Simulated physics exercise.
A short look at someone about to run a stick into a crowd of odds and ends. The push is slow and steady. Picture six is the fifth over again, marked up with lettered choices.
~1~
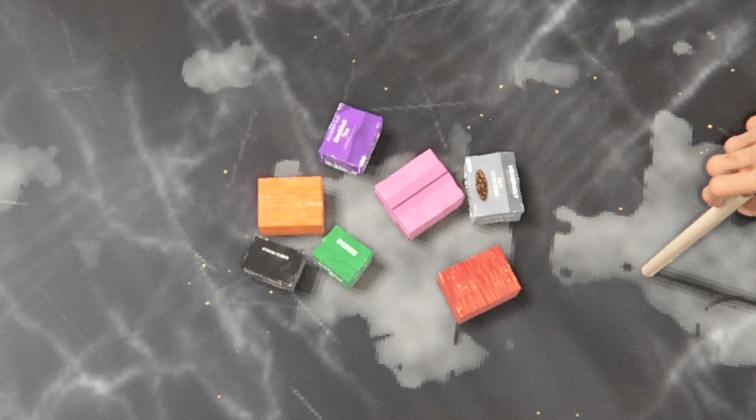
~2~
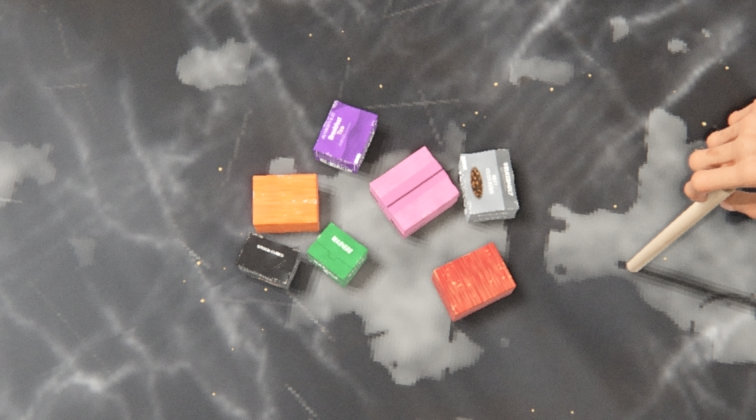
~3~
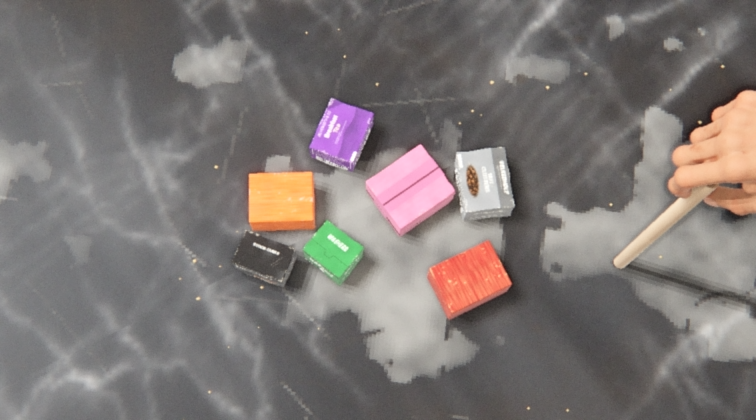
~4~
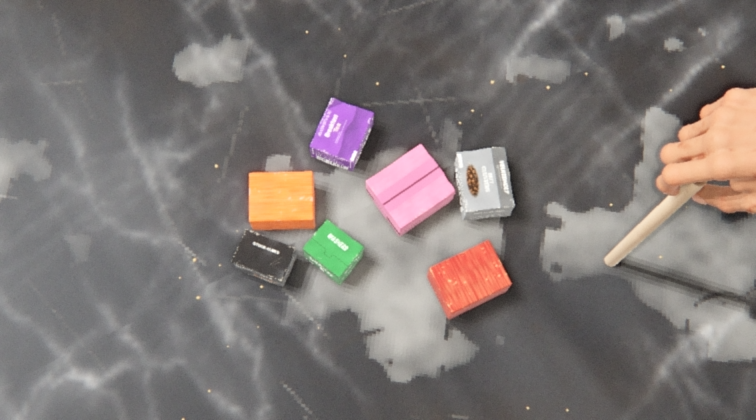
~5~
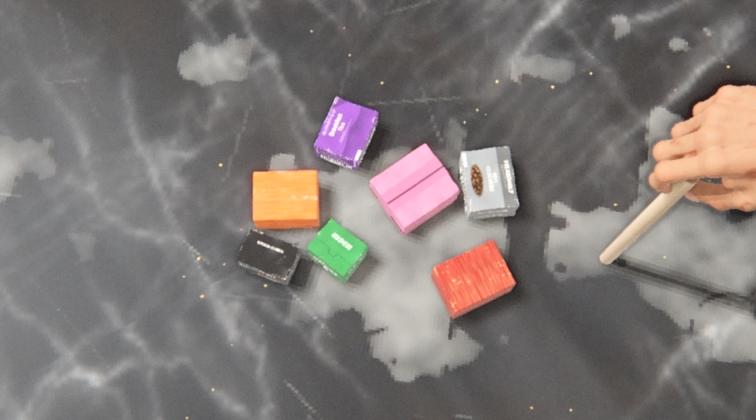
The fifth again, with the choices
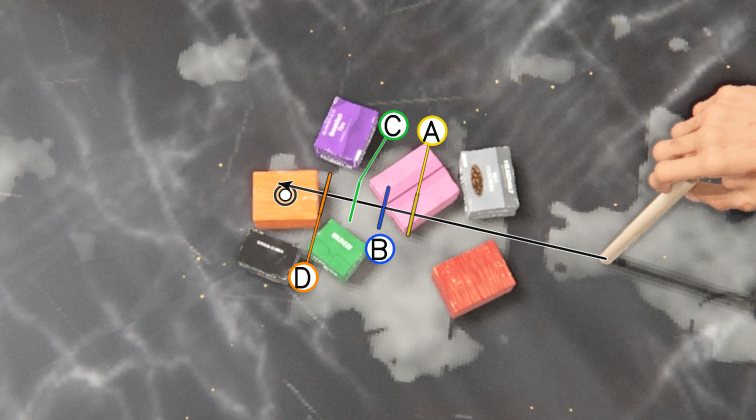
We see seven small colored blocks and packets grouped on a dark marbled surface while a hand at the right holds a wooden stick, its tip shifting slightly leftward toward them without touching, and the objects stay in their arrangement.
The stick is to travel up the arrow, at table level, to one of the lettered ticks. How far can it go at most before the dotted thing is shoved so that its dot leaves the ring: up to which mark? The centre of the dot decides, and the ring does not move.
All is well up to D.
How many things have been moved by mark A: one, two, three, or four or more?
One.
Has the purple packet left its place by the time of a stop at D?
By then, yes.
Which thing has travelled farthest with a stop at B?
It is the pink box.
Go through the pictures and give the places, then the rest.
The first frame shows purple packet (351, 140); pink box (420, 195); red block (478, 284).
The second frame shows red block (473, 282); green box (338, 255).
The third frame shows orange block (283, 202); grey box (484, 184).
The fourth frame shows black box (265, 259); purple packet (342, 135).
The fifth frame shows pink box (415, 190); red block (473, 279); green box (338, 252).
On the marked copy, A at (413, 214); B at (383, 207); C at (354, 201); D at (325, 195); the arrow from (606, 259) to (279, 183); the white dot at (286, 195).
Taking D. A third of the way, foot of the stick (504, 235).
Two thirds of the way, foot of the stick (405, 213); pink box (397, 174).
When it is over, foot of the stick (325, 195); pink box (391, 166); purple packet (337, 127); the dot is still in its ring.
As for the rest, A keeps the dot in but is short; B keeps the dot in but is short; C keeps the dot in but is short.
